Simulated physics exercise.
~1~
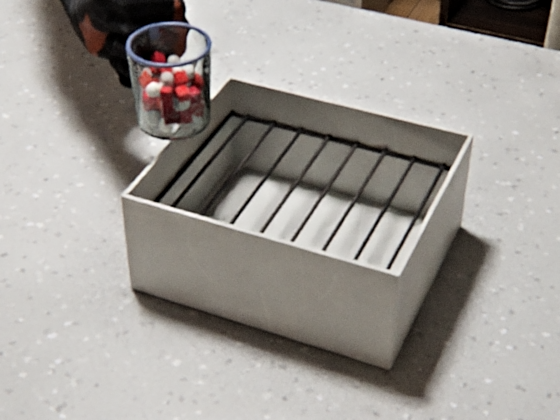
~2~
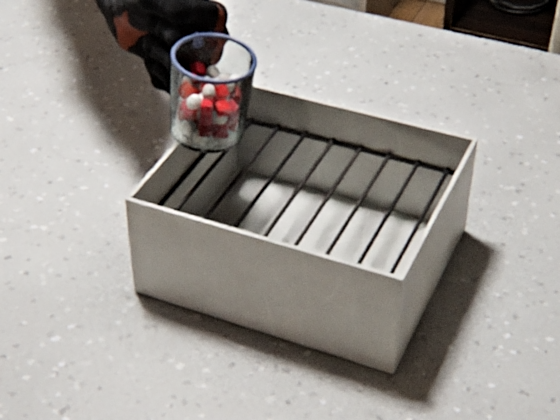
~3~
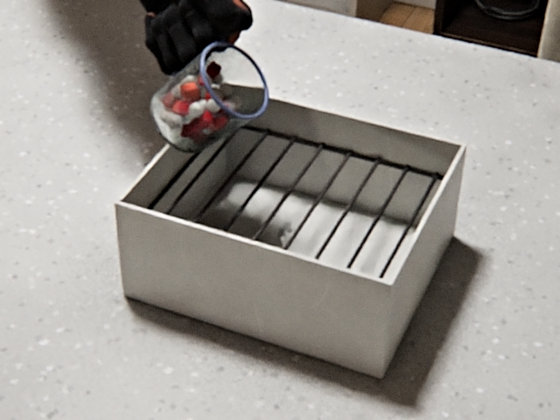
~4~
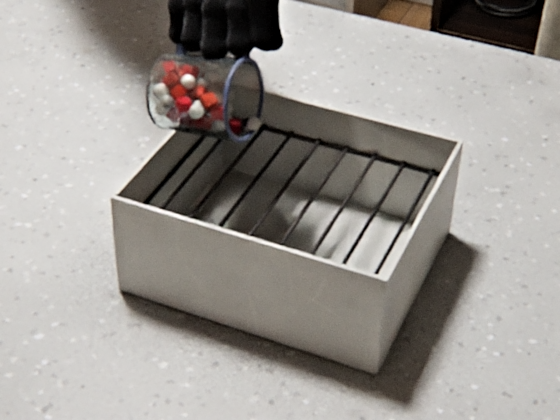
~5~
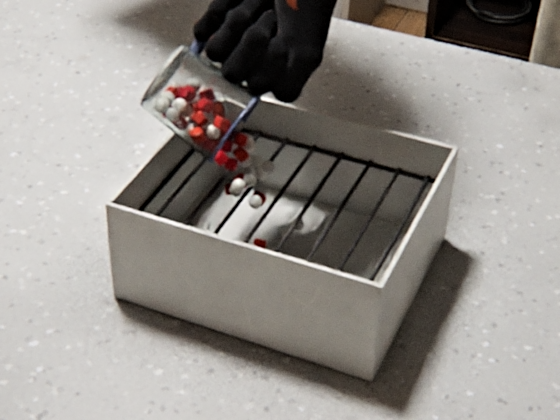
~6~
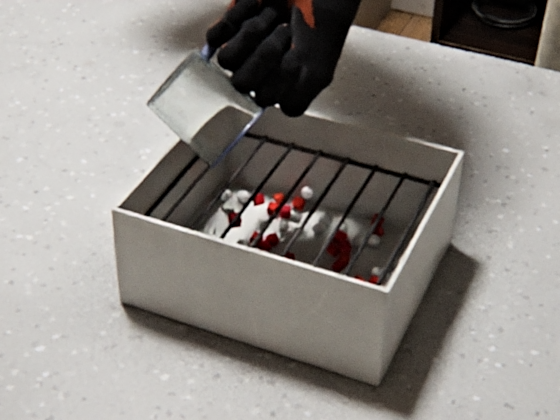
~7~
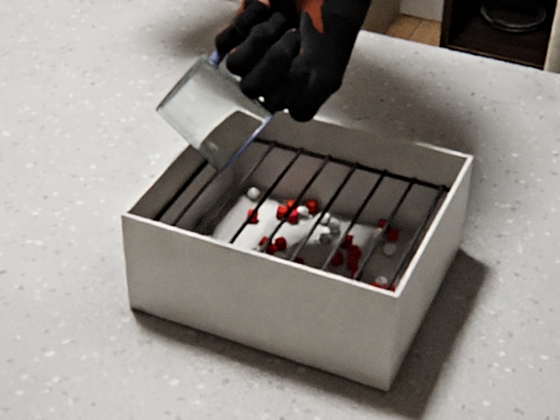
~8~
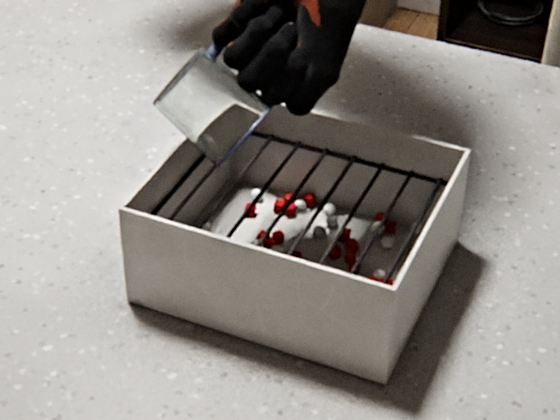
On a pale speckled countertop, seen from above at an angle with the view swaying slightly, a light grey open box sits with thin dark wires running across its inside. A dark-gloved hand holds a clear, blue-rimmed cup of small red and white pieces above the box's far left corner. The hand moves the cup right and tips it onto its side, the pieces still inside. As it tilts further, red and white pieces tumble onto the wires and drop between them. The cup empties and stays tilted mouth-down, while both colours end up scattered beneath the rack.
